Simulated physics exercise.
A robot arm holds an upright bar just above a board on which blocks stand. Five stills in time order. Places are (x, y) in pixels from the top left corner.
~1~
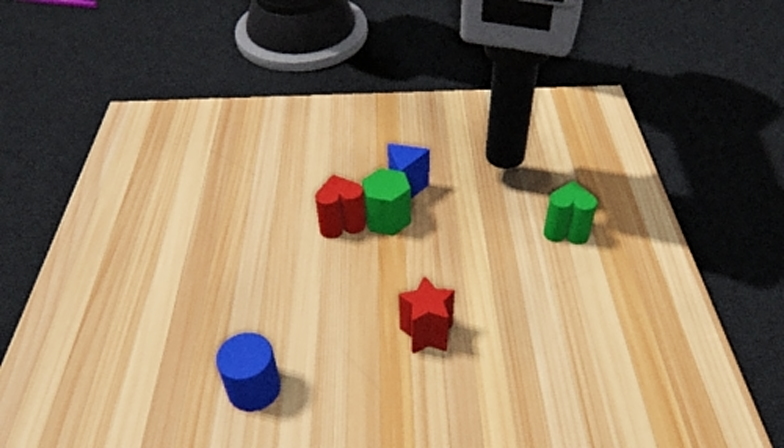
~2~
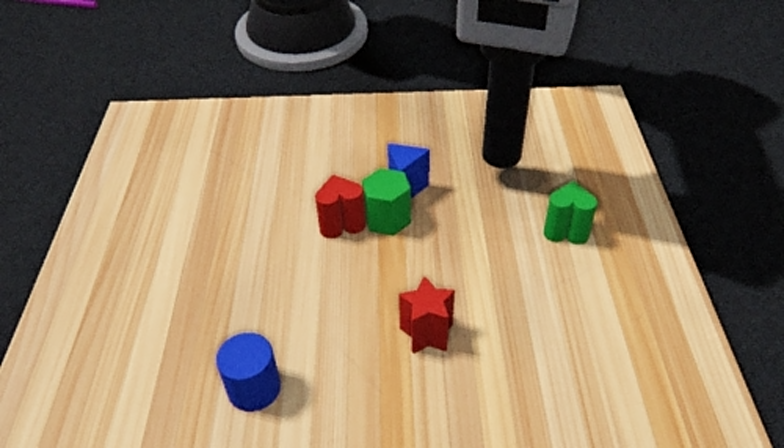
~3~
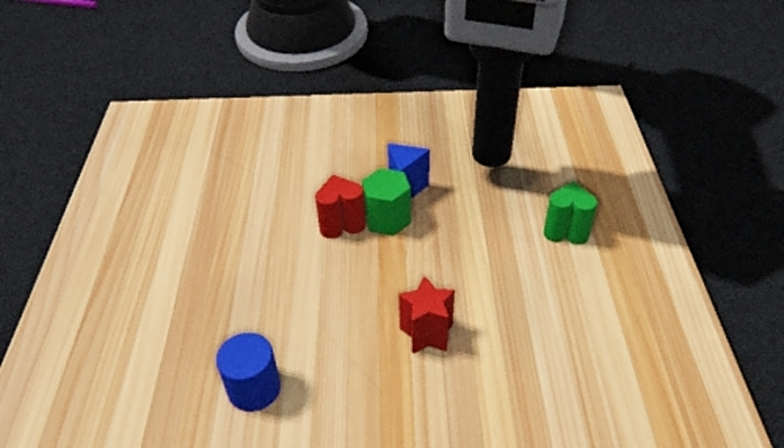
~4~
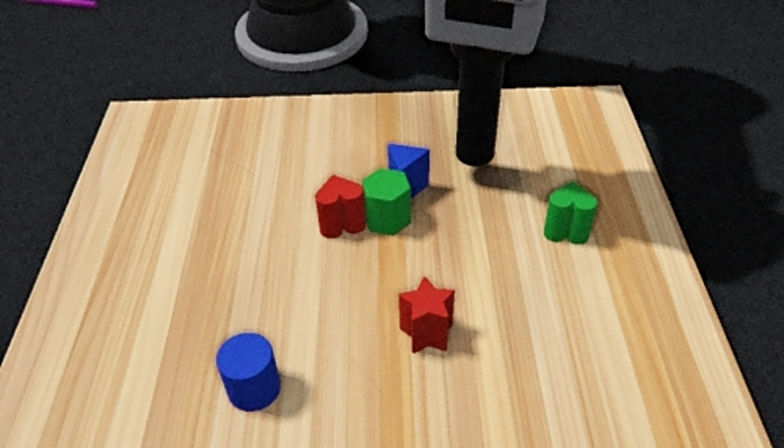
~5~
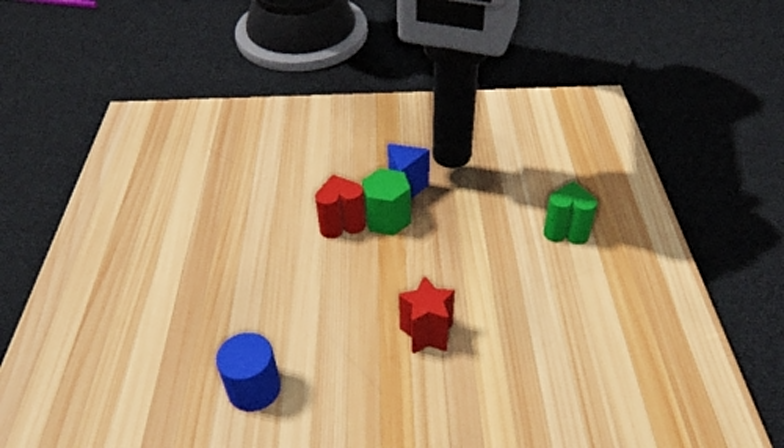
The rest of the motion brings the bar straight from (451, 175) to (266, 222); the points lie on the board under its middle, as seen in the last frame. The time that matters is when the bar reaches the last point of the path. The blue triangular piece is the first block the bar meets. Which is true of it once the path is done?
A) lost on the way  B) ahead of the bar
I choose B.
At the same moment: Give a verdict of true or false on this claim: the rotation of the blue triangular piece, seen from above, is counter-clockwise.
Answer: False.
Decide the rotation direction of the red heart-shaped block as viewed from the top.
Seen from above, counterclockwise.
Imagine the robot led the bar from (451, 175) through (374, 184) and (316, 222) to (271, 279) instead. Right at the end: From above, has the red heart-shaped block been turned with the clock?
Answer: No.
What follows on the original path. One third of the way, bar at (390, 172); red heart-shaped block at (335, 191); green six-sided block at (382, 187); blue triangular piece at (355, 160), turned 55° clockwise.
Two thirds of the way, bar at (327, 187); red heart-shaped block at (323, 197), turned 25° anticlockwise; green six-sided block at (381, 188), turned 20° anticlockwise; blue triangular piece at (290, 174), turned 60° clockwise.
At the end, bar at (262, 204); red heart-shaped block at (320, 200), turned 45° anticlockwise; green six-sided block at (381, 188), turned 20° anticlockwise; blue triangular piece at (223, 183), turned 95° clockwise.
